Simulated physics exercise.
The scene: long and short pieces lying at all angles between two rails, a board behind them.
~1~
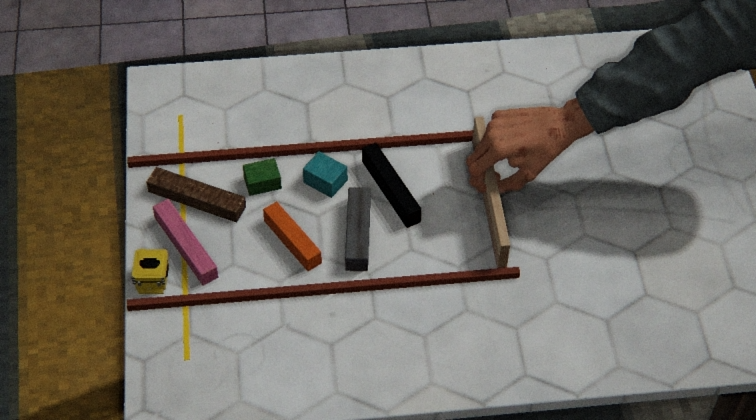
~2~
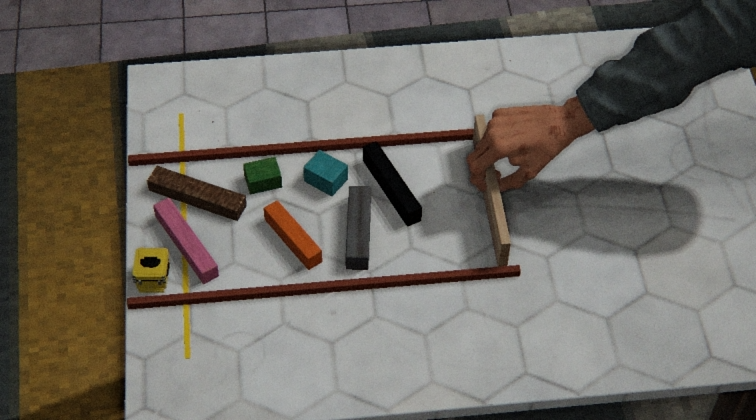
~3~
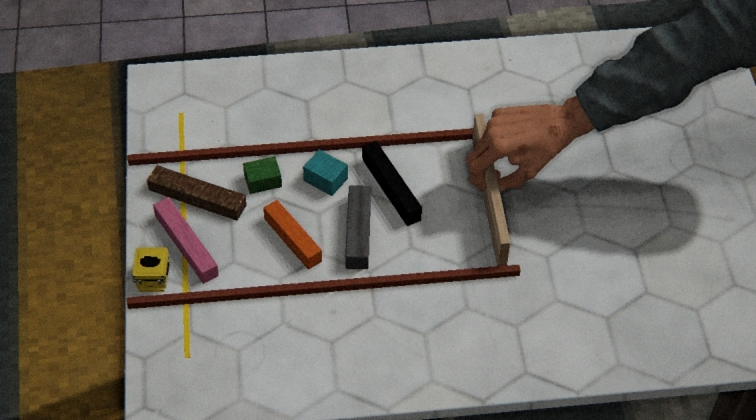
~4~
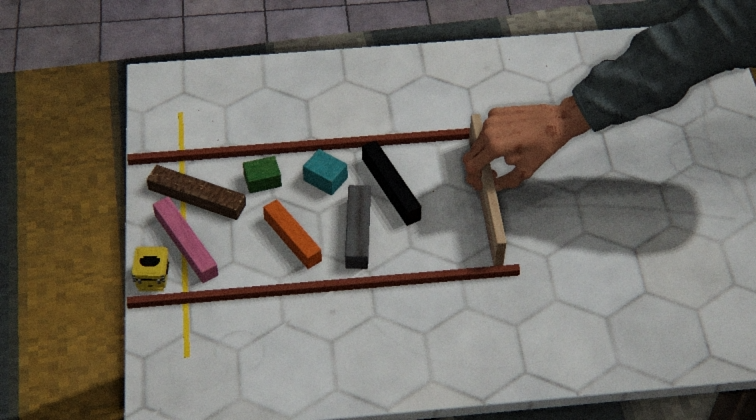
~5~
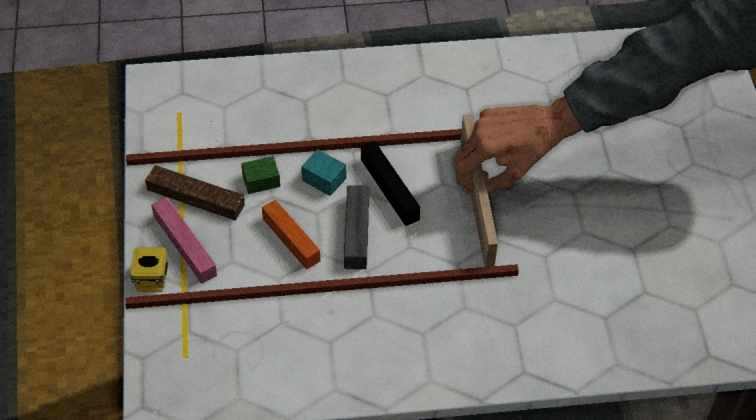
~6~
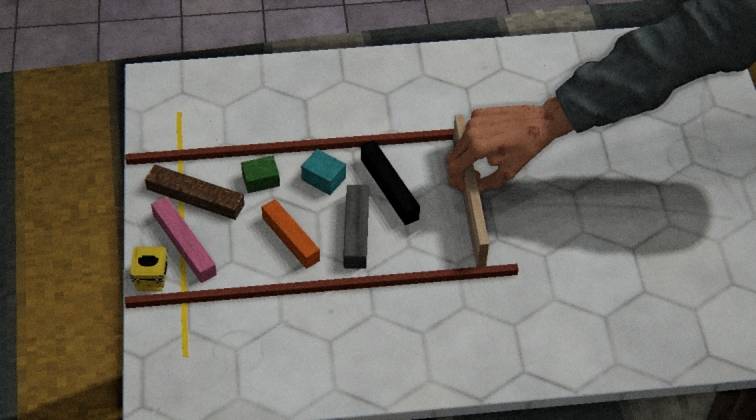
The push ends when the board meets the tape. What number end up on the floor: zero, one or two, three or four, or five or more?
The number that fall off is three or four.
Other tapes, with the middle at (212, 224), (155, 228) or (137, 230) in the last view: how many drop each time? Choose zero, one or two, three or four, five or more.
In that order: None at all; more than four; at least five.
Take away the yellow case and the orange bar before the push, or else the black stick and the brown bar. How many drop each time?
Fallen: 2, and 1 in the other try.
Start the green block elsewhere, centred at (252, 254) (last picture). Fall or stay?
It falls.
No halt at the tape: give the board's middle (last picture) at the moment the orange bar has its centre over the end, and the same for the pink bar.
At (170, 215) for the orange bar; at (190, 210) for the pink bar.
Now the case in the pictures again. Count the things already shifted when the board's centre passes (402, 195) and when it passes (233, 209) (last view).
First 1, then 8.
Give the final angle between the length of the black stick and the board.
Near 0 degrees.
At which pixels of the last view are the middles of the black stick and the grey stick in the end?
The black stick stops around (173, 199); the grey stick around (158, 252).
A little later, none off yet; yellow case at rest near (150, 268); pink bar at rest near (184, 239); brown bar at rest near (195, 192).
Next, none off yet; yellow case at rest near (150, 268); pink bar at rest near (184, 239); brown bar shifted a little near (182, 190).
When it is over, the number that fall off is three or four; down, green block, brown bar, pink bar and yellow case.
